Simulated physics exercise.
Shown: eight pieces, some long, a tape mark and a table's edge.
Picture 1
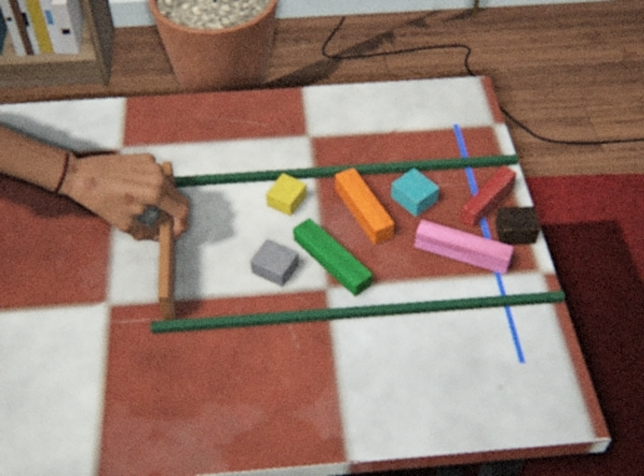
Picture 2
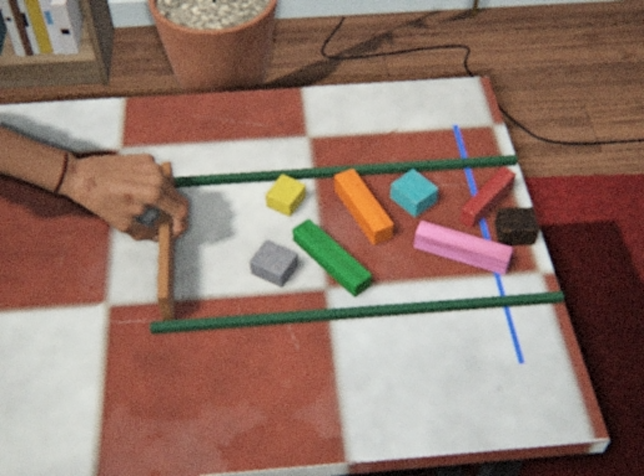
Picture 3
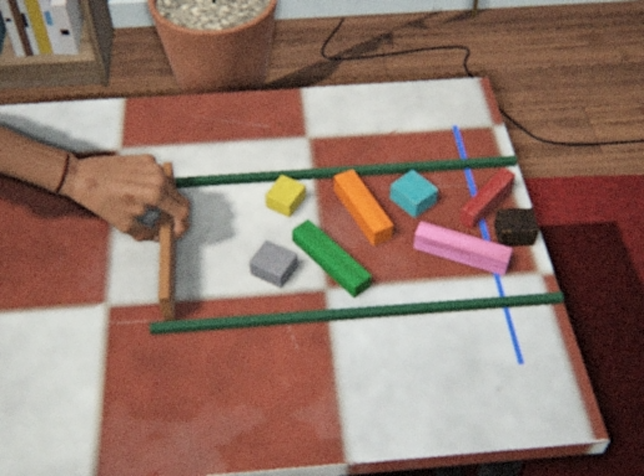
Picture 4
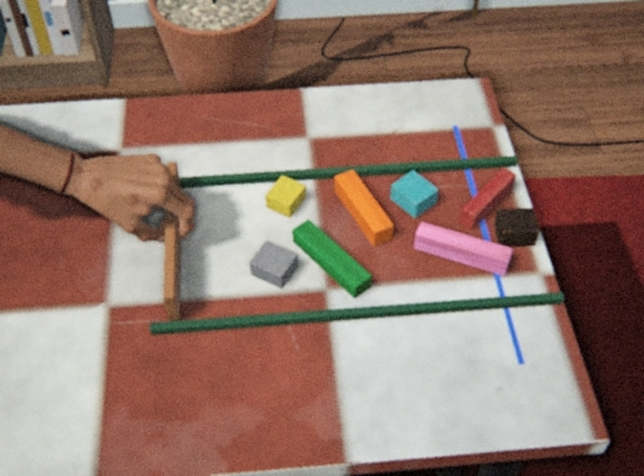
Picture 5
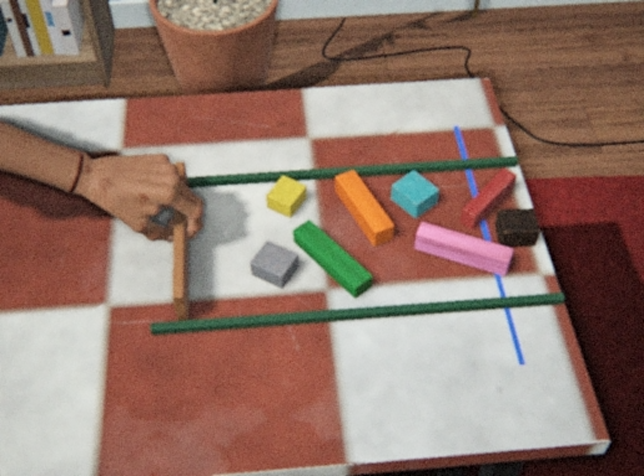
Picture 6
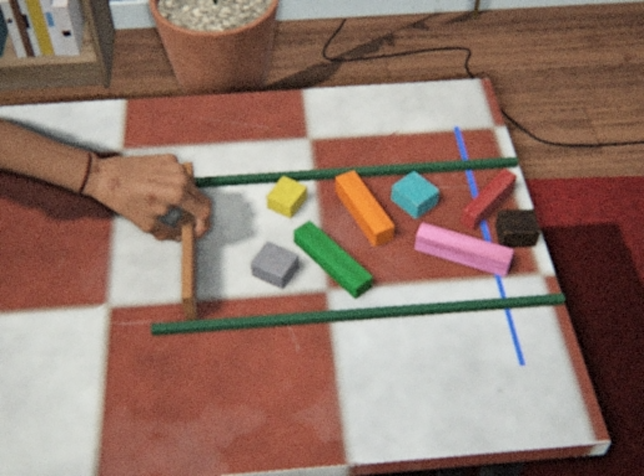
The clip shows a hand holding a wooden board upright between two green rails on a checkered table, then sliding it slightly to the right, while the eight coloured blocks and sticks near a blue tape line stay still.
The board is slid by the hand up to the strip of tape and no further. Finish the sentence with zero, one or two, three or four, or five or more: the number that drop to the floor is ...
The number that drop to the floor is three or four.
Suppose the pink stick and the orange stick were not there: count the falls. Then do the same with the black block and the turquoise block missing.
In the first try 2, in the other 2.
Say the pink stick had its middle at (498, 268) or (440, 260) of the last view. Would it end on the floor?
In that order: Slips off, then slips off.
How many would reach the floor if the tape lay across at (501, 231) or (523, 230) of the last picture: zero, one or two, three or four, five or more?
In order: More than four, then more than four.
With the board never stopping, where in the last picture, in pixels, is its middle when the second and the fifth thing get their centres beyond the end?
First roughly (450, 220), later roughly (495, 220).
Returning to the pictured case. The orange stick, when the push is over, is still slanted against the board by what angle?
Roughly 10 degrees.
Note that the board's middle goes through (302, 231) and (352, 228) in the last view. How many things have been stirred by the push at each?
I count 3 first and 5 after.
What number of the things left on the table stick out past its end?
That adds up to 2.
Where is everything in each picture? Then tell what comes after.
Black block (517, 226); red bar (489, 196); pink stick (463, 247); board (168, 238); tape (485, 230), in the first picture.
Red bar (488, 197); board (167, 239), in the second picture.
Pink stick (462, 248); grey block (274, 264), in the third picture.
Black block (517, 228); turquoise block (414, 194), in the fourth picture.
Red bar (489, 198); orange stick (364, 208), in the fifth picture.
Black block (518, 228); red bar (489, 199); pink stick (464, 249); board (190, 239); tape (486, 232), in the sixth picture.
Soon after, none off yet; black block at rest near (518, 228); red bar at rest near (489, 199); pink stick at rest near (464, 249).
After that, none off yet; black block at rest near (518, 228); red bar at rest near (491, 200); pink stick displaced a little near (493, 252).
In the end, the number that fall off is three or four; gone, turquoise block, pink stick, red bar and black block.
